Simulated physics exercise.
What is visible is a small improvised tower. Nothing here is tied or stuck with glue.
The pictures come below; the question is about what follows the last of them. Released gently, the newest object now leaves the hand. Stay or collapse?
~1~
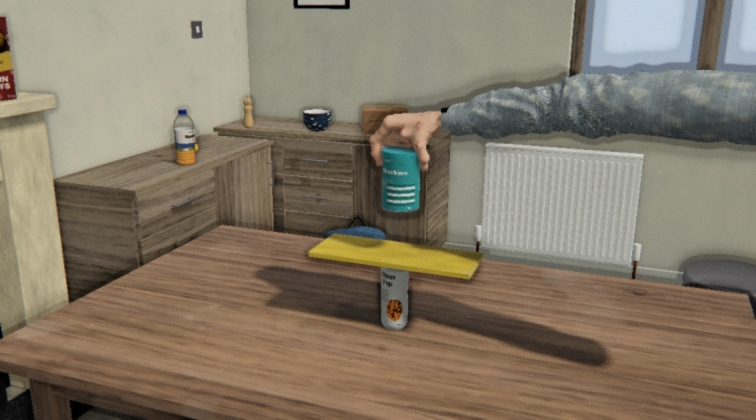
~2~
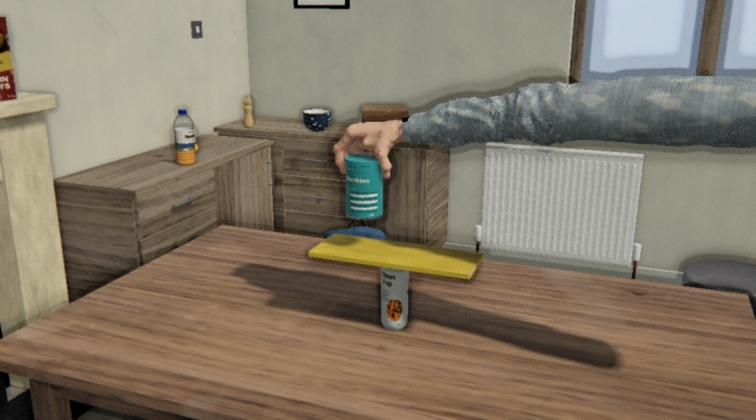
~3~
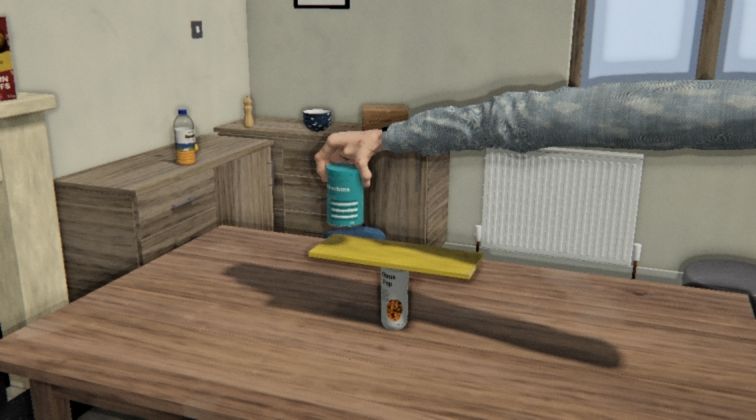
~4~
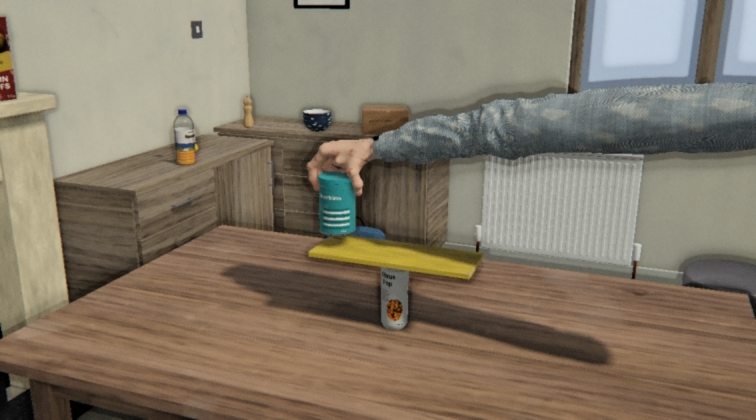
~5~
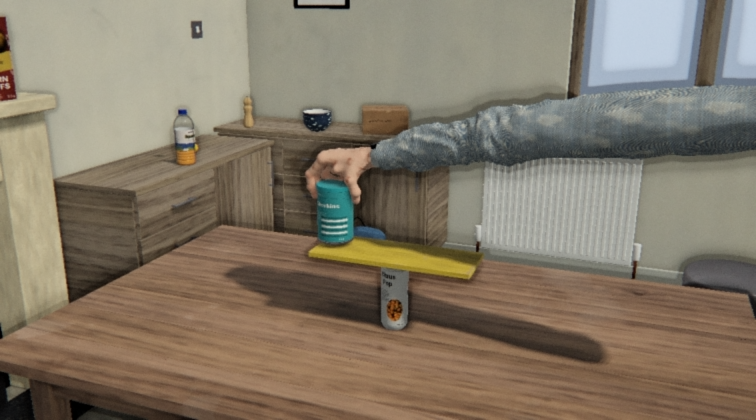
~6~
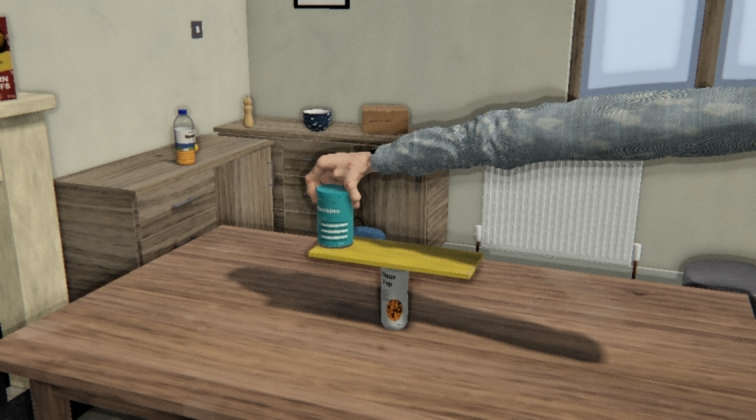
It ends up with something fallen.
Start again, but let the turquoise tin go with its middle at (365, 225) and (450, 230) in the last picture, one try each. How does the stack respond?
Case A: It caves in; case B: It caves in.
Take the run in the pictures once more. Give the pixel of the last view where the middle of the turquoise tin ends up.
Close to pixel (283, 288).
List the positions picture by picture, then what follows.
In the first frame, still above its spot; turquoise tin (401, 179); white can (395, 292).
In the second frame, still above its spot; turquoise tin (365, 187); white can (395, 292).
In the third frame, still above its spot; turquoise tin (346, 195); white can (395, 292).
In the fourth frame, still above its spot; turquoise tin (337, 204); white can (395, 292).
In the fifth frame, still above its spot; turquoise tin (335, 211); white can (395, 292).
In the sixth frame, set down, still held; turquoise tin (335, 216); white can (395, 292).
Then, 0.40 s on from there, turquoise tin now fallen; yellow board turned 66° from how it was put.
Then, 0.70 s on from there, yellow board now fallen; white can turned 26° from how it was put.
Then, 0.90 s on from there, white can now fallen.
In the end, fallen, white can, yellow board and turquoise tin. At the end, from the last picture's camera, turquoise tin near (284, 288). The stack gives way.
